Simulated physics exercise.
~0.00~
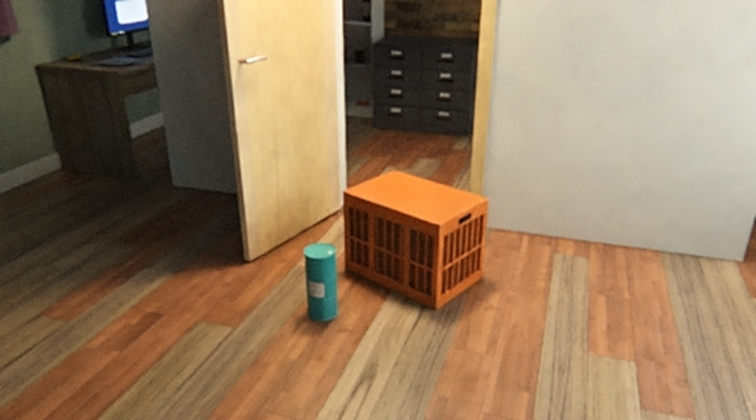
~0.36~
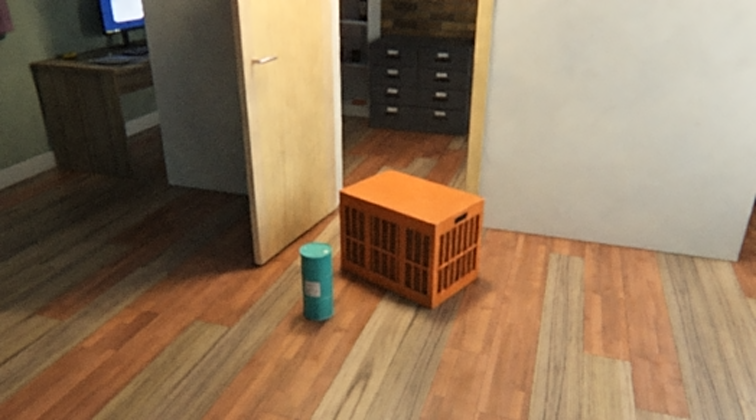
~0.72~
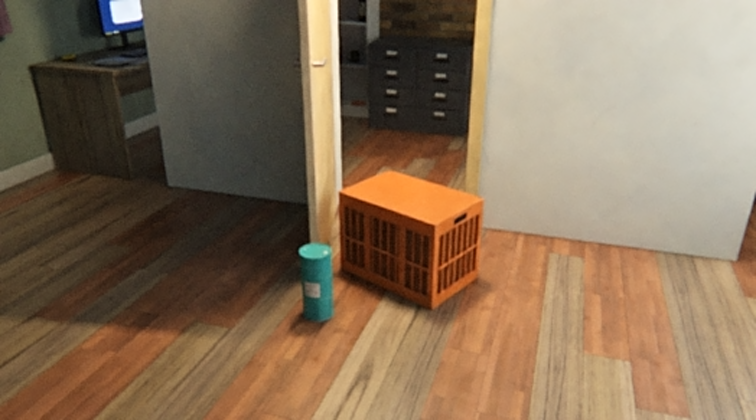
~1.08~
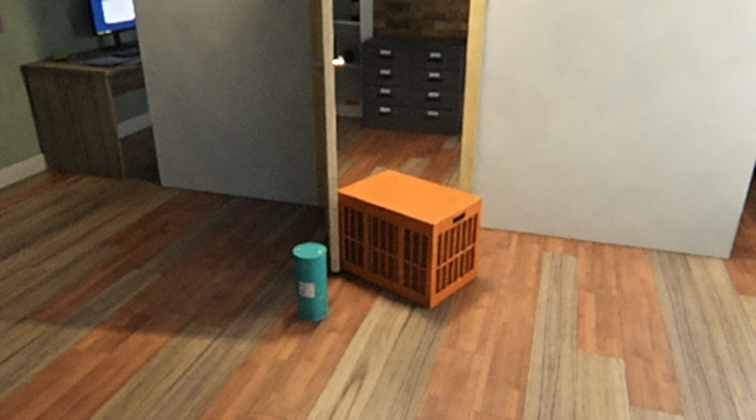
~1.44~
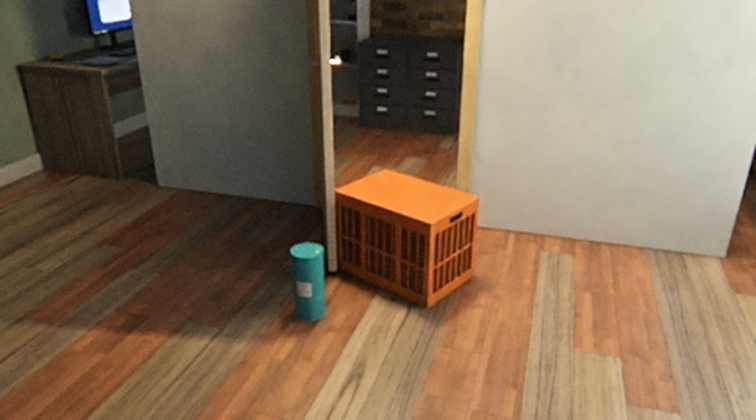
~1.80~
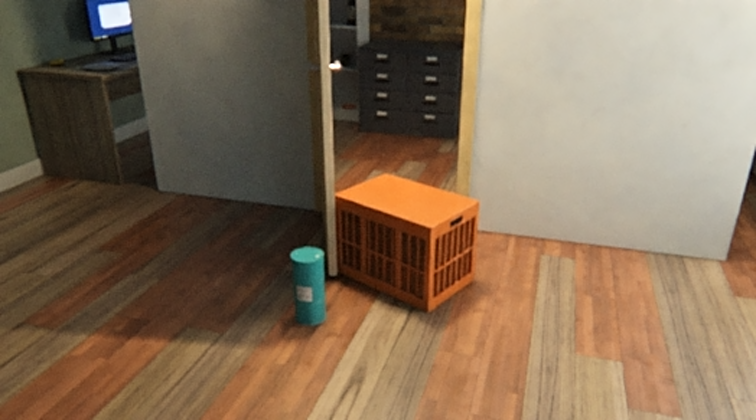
A pale wooden door swings in an open doorway between light walls, seen from slightly above by a gently swaying camera. An orange slatted crate sits on the striped wooden floor at the opening, with a turquoise canister to its left, a desk and lit screen at far left, and grey drawers beyond. The door starts wide open, its broad face showing left of the crate. It then turns until only its narrow edge shows, and comes to rest beside the crate. It stays there, still well open, while crate and canister keep their places.
